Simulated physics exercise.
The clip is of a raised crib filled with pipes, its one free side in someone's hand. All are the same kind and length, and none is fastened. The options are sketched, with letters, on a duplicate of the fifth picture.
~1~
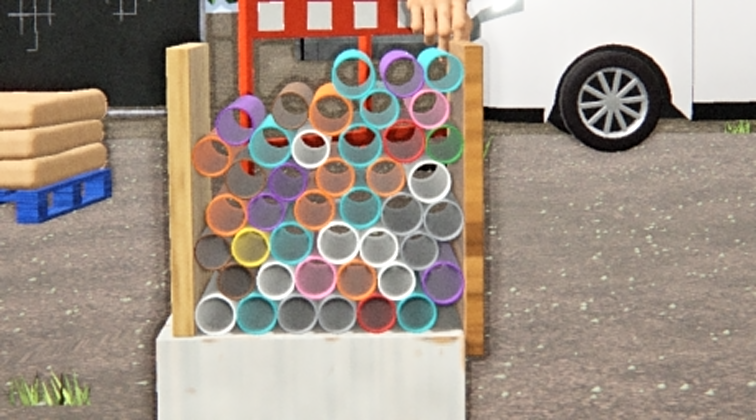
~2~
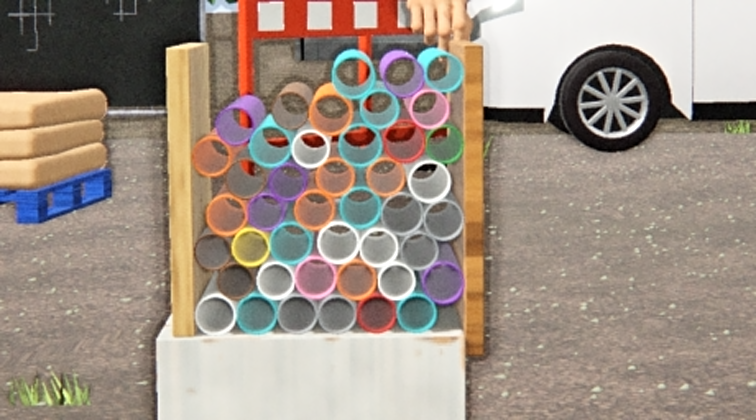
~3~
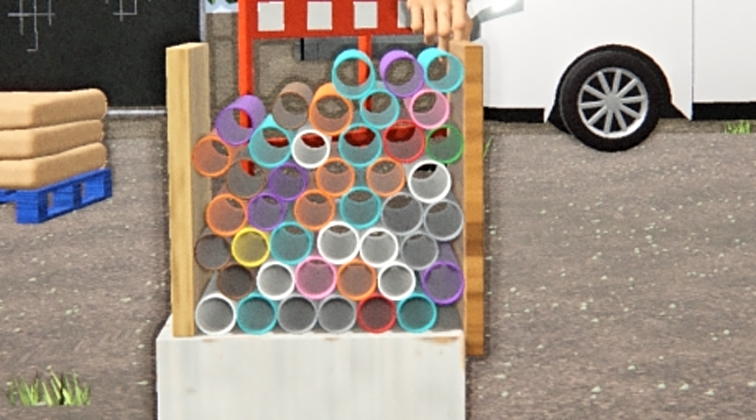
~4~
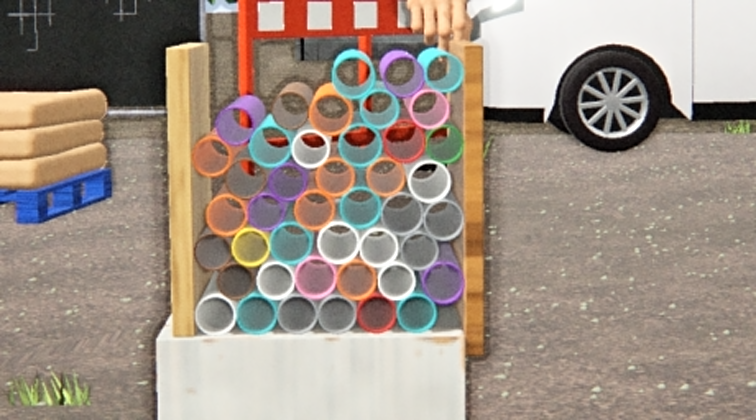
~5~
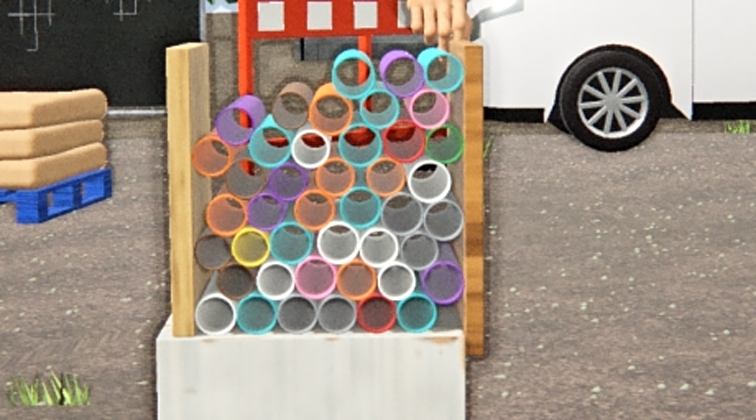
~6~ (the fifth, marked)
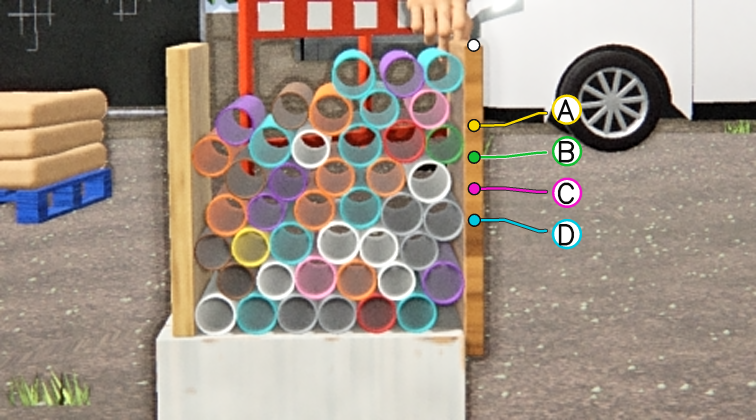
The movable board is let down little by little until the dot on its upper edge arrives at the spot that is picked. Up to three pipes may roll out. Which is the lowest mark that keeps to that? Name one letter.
At most to B.
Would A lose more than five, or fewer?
At A, fewer than five.
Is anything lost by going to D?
At D: Yes.
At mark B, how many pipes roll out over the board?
With B, one.
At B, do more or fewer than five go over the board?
It loses fewer than five.
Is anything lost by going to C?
At C: Yes.
On the marked copy, A at (474, 125); B at (474, 157); C at (474, 189); D at (474, 221); the white dot at (473, 45).
With B. Early on, top of the board (464, 99).
Further on, top of the board (464, 157).
At the end, top of the board (464, 157), one out over the board.
As for the rest, A none out over the board; C four out over the board; D four out over the board.
